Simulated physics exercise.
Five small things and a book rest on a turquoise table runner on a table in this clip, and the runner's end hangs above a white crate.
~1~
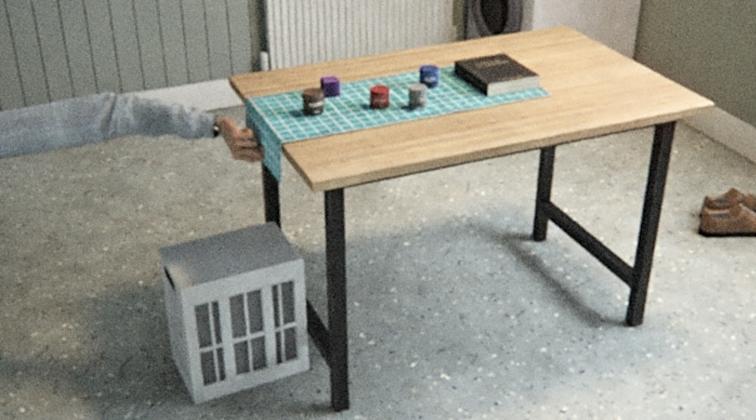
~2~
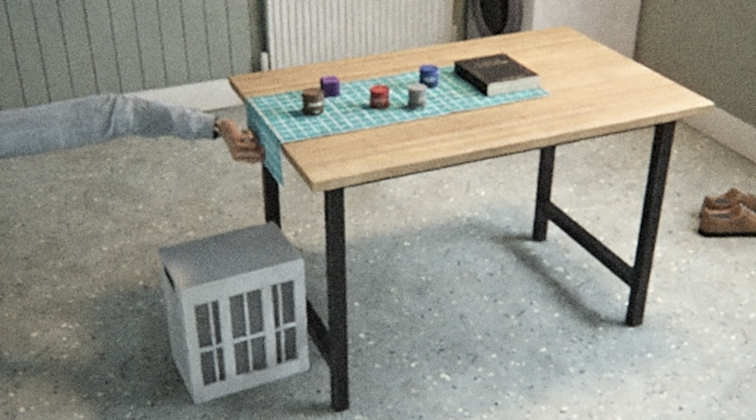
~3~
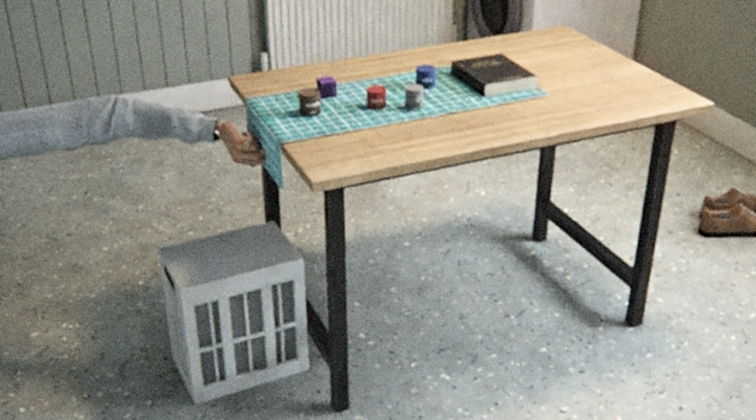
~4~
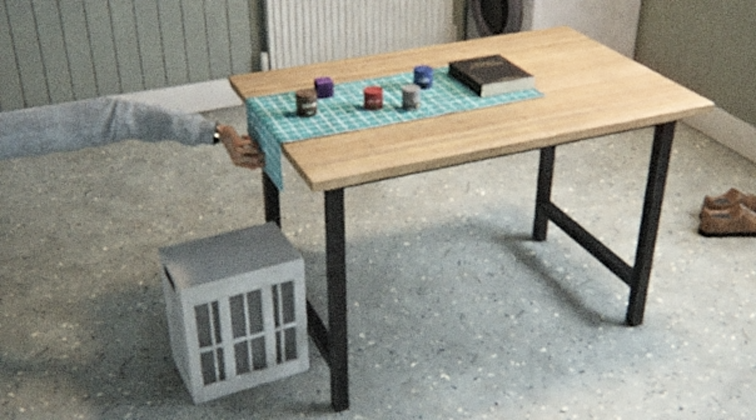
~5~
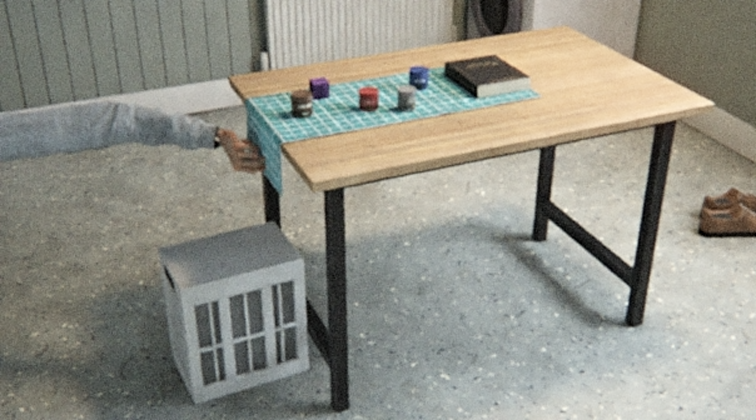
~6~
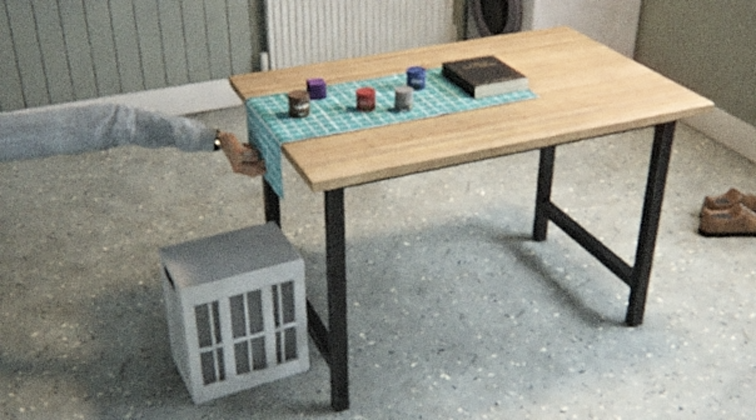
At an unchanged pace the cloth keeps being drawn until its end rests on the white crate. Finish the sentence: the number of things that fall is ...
The number of things that fall is two.
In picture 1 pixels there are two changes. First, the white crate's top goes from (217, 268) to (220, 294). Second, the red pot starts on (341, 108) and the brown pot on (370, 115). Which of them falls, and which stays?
Red pot is gone, brown pot is gone.
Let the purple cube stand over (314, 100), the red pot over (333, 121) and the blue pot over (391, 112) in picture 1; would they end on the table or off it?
My call: The purple cube takes a tumble; the red pot takes a tumble; the blue pot hangs on.
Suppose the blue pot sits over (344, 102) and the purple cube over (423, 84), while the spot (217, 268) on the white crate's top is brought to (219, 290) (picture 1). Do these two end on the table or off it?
Blue pot is gone, purple cube stays.
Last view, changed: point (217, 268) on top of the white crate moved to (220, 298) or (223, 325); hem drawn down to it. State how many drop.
Respectively 3 and 4.
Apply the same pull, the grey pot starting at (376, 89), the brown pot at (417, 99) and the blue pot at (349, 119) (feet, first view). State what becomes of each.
Grey pot kept, brown pot kept, blue pot dropped.
Soon after, hem near (267, 205); all still up.
After that, hem on the crate; brown pot and purple cube gone.
In the end, hem on the crate; brown pot and purple cube gone. Over the edge go two.
